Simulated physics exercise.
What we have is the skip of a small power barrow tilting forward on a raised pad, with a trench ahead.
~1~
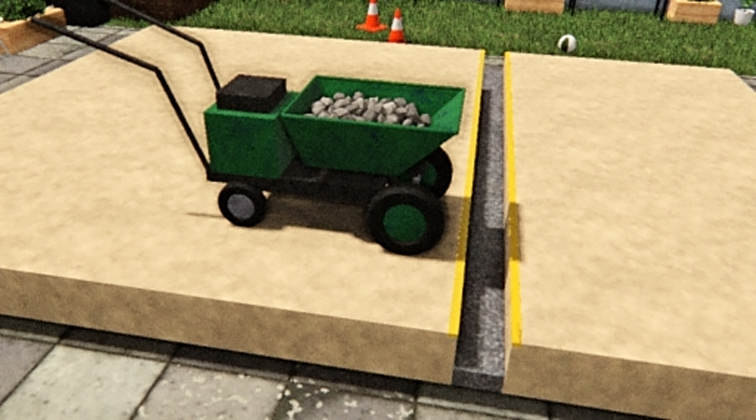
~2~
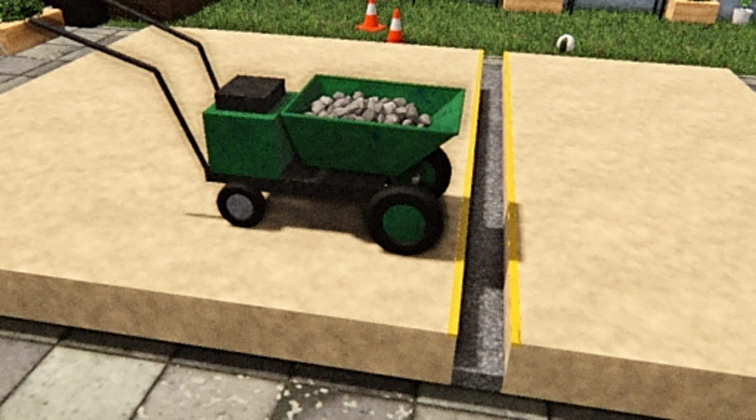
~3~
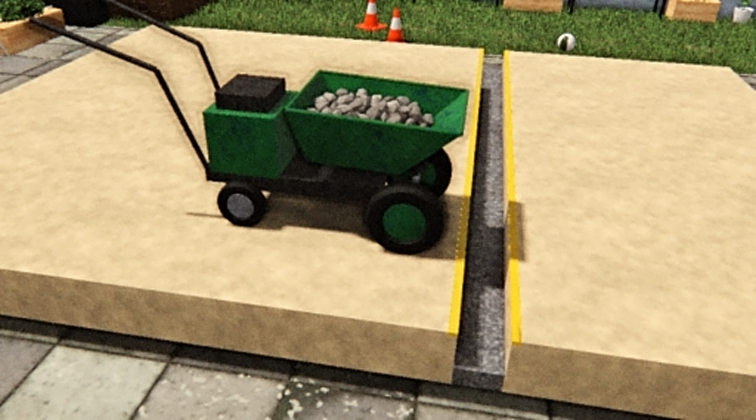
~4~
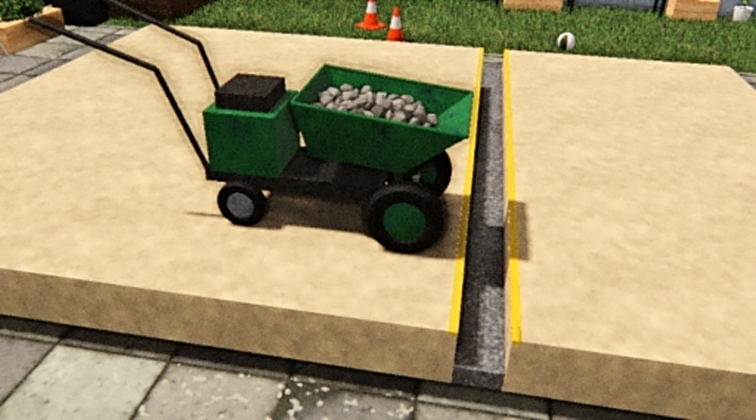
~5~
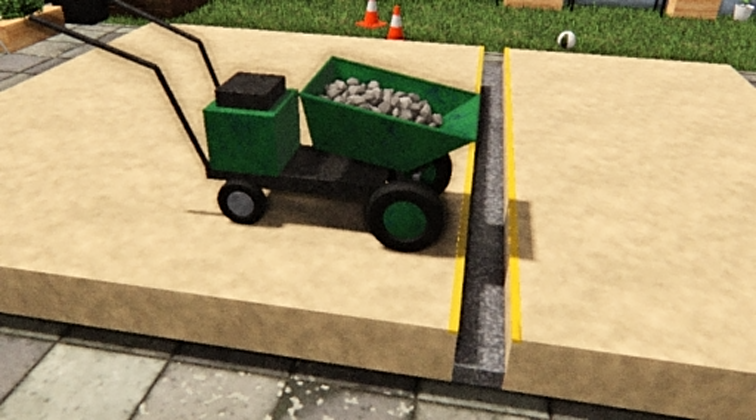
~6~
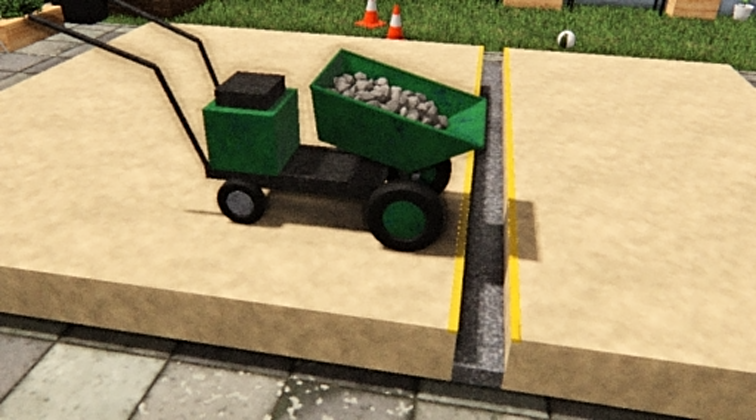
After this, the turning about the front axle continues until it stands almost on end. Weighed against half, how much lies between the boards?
Ends mostly outside.
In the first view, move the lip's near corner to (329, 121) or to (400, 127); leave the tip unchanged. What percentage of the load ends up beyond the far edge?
Trial 1 around 0 %, trial 2 around 10 %.
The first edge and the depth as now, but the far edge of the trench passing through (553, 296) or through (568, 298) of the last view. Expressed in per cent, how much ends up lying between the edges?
70 %, then 90 %.
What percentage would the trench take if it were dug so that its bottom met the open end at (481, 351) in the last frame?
The share would be roughly 0 per cent.
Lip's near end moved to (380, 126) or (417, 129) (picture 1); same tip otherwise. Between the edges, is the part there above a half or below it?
Trial 1 exceeds half, trial 2 exceeds half.
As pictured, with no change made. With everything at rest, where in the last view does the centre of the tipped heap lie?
(554, 232).
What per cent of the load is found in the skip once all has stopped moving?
Roughly 10 %.
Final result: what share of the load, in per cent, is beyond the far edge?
I'd estimate about 90 per cent of the load.
Soon after the last picture, skip tipped steeply; all in the skip.
A little later, skip tipped steeply; most in the skip; about a quarter beyond it; a stray few falling.
Later still, skip tipped right over; a small part in the skip; a stray few in or heaped over the trench; nearly all beyond it.
At rest, skip tipped right over; a small part in the skip; a stray few in or heaped over the trench; most beyond it.
